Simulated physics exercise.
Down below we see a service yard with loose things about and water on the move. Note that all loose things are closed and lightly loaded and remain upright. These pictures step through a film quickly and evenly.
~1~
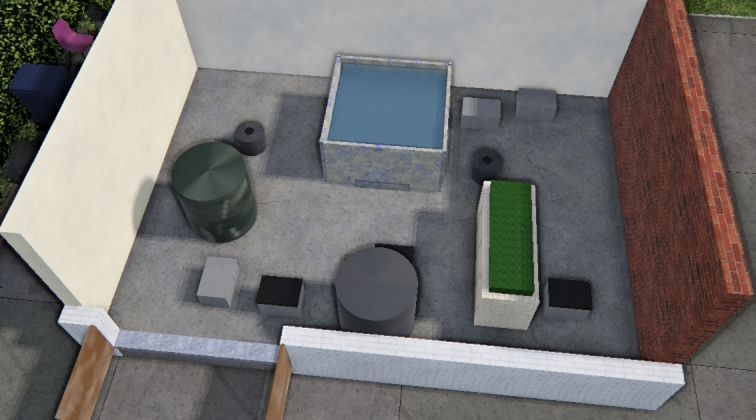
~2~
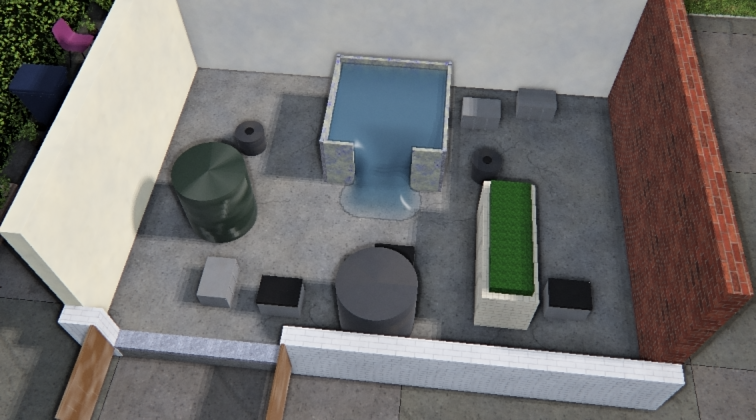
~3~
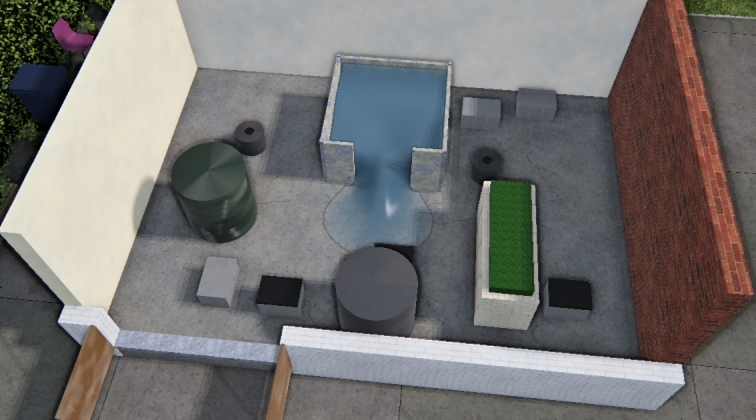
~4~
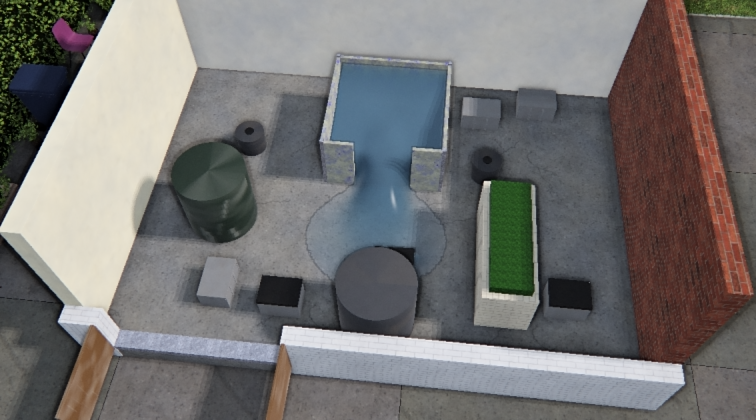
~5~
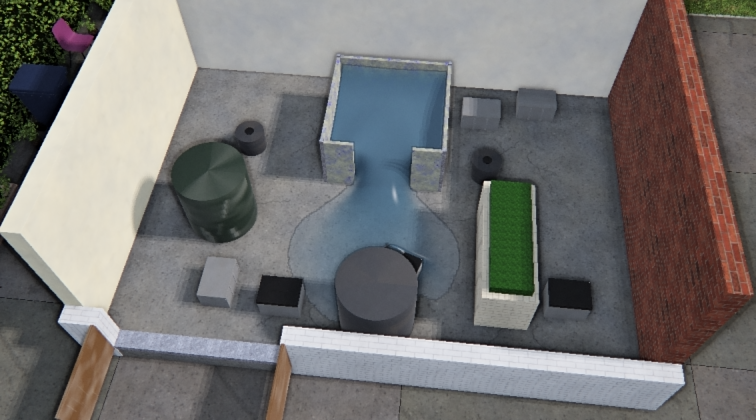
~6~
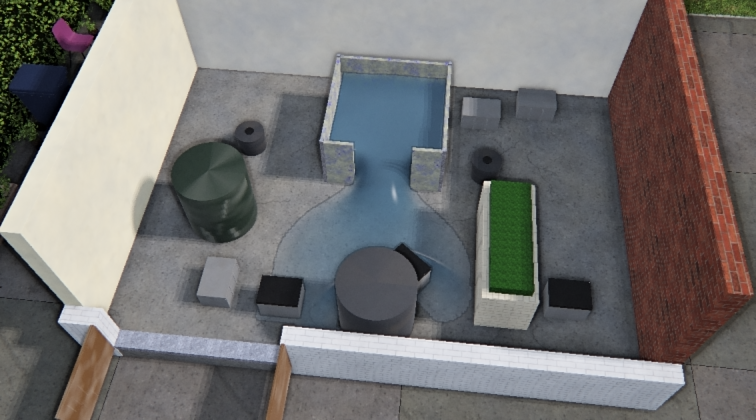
A raised stone-sided pool of blue water stands against the back wall of a grey paved yard, seen from high above by a still camera. A dark green tank sits at left, a grey round one at front, a grass-topped planter at right, with small grey and black boxes around. The pool's front opens, water spreads forward around the grey cylinder, and a black-topped box beside it shifts and turns slightly.
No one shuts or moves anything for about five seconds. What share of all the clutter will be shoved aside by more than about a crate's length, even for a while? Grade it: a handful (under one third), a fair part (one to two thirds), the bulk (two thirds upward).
A fair part.
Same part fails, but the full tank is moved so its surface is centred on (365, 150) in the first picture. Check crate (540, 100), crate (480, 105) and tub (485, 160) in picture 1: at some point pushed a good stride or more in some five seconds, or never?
In order: Remained close by, remained close by, remained close by.
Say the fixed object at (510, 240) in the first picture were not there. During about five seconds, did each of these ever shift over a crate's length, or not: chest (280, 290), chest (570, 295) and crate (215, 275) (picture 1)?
So, one at a time, the first got displaced, the next didn't go far and the last got displaced.
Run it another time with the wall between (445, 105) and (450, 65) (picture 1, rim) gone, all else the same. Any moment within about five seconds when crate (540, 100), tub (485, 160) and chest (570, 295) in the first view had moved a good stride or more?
Result per item - displaced that far / short of that distance / displaced that far.
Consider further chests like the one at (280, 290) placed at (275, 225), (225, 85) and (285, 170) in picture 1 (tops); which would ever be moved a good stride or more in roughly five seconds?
In sequence: Doesn't go far, doesn't go far, doesn't go far.
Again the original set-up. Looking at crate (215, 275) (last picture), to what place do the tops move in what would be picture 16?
Near (138, 281).
A moment on, 1 of 8 are well off their spots; 0 afloat.
Next, 3 of 8 are well off their spots; 1 afloat.
Later, 3 of 8 are well off their spots; 0 afloat.
In the end, 4 of 8 are well off their spots, and 4 have been at some point; 0 afloat.
